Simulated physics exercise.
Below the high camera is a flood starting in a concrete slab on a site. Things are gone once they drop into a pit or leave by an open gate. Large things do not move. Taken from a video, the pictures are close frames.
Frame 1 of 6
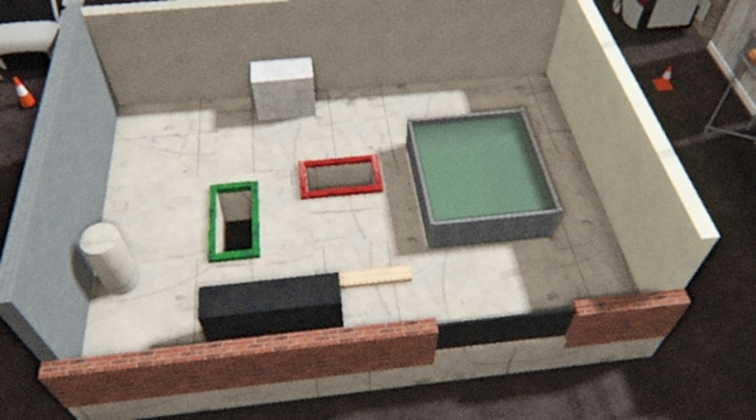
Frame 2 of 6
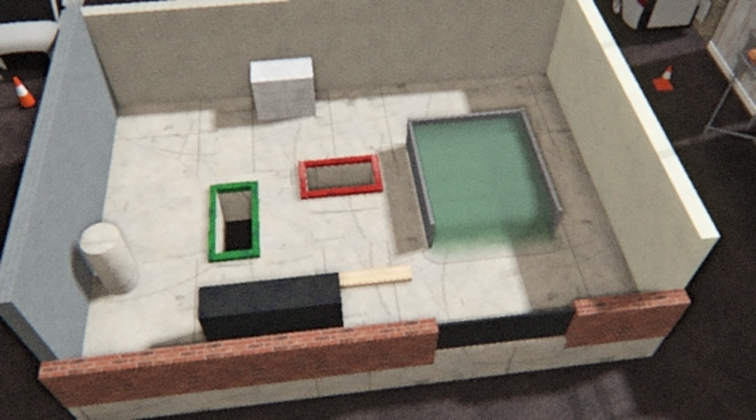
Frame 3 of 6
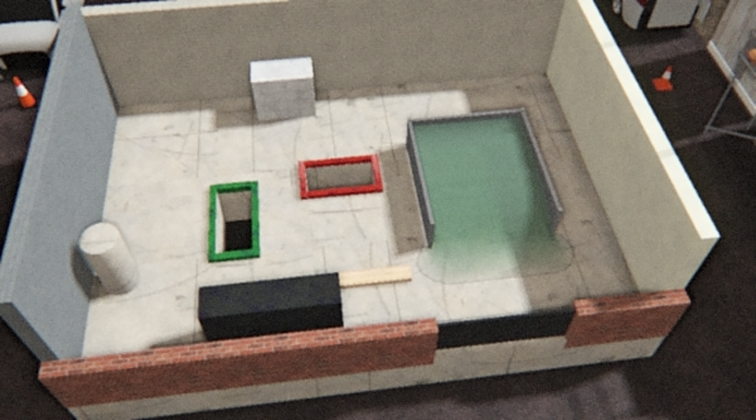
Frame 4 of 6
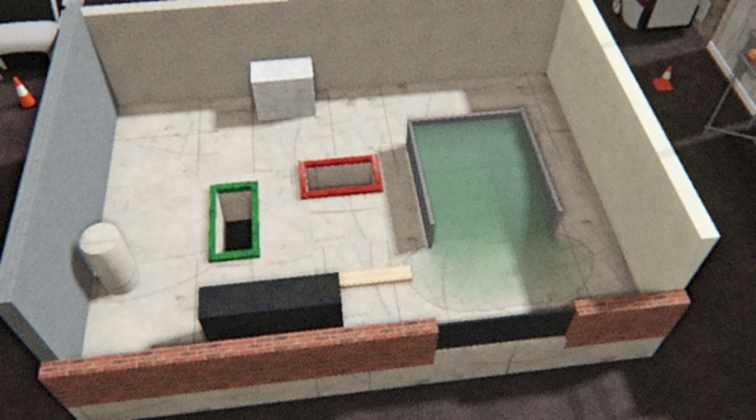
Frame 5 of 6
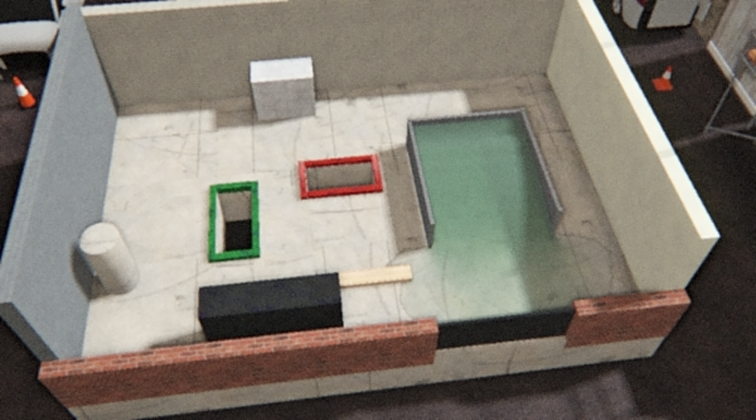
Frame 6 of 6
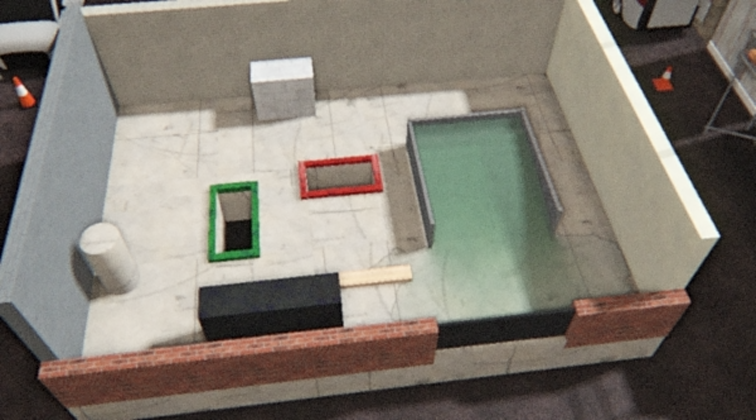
We see a walled concrete slab with a green-framed pit and a red-framed pit as the near side of a gray tank disappears and greenish water pours out, spreading across the floor toward the low front wall.
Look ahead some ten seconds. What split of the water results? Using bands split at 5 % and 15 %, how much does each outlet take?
I would say the gate draws off under 5 %, the green pit draws off under 5 %, the red pit draws off under 5 %.
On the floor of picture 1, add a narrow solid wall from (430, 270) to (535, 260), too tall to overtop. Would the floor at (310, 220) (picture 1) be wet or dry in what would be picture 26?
Submerged.
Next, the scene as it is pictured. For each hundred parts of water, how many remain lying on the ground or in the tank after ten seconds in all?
Near 100 in a hundred.
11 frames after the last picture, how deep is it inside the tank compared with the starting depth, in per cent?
That comes to some 36 per cent.
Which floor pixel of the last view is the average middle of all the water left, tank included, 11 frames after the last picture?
Near (496, 256).
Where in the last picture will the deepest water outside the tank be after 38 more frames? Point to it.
I'd mark about pixel (547, 76).
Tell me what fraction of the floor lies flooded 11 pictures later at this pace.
Around 20 percent, give or take.
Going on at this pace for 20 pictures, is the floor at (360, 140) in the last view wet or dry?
It comes out not reached.
A moment on, water covers 15 % of the floor; the gate 0 %, the green pit 0 %, the red pit 0 %.
Next, water covers 20 % of the floor; the gate 0 %, the green pit 0 %, the red pit 0 %.
Then, water covers 50 % of the floor; the gate 0 %, the green pit 0 %, the red pit 0 %.
Later, water covers 75 % of the floor; the gate 0 %, the green pit 0 %, the red pit 0 %.
In the end, water covers 95 % of the floor; the gate 0 %, the green pit 0 %, the red pit 0 %.
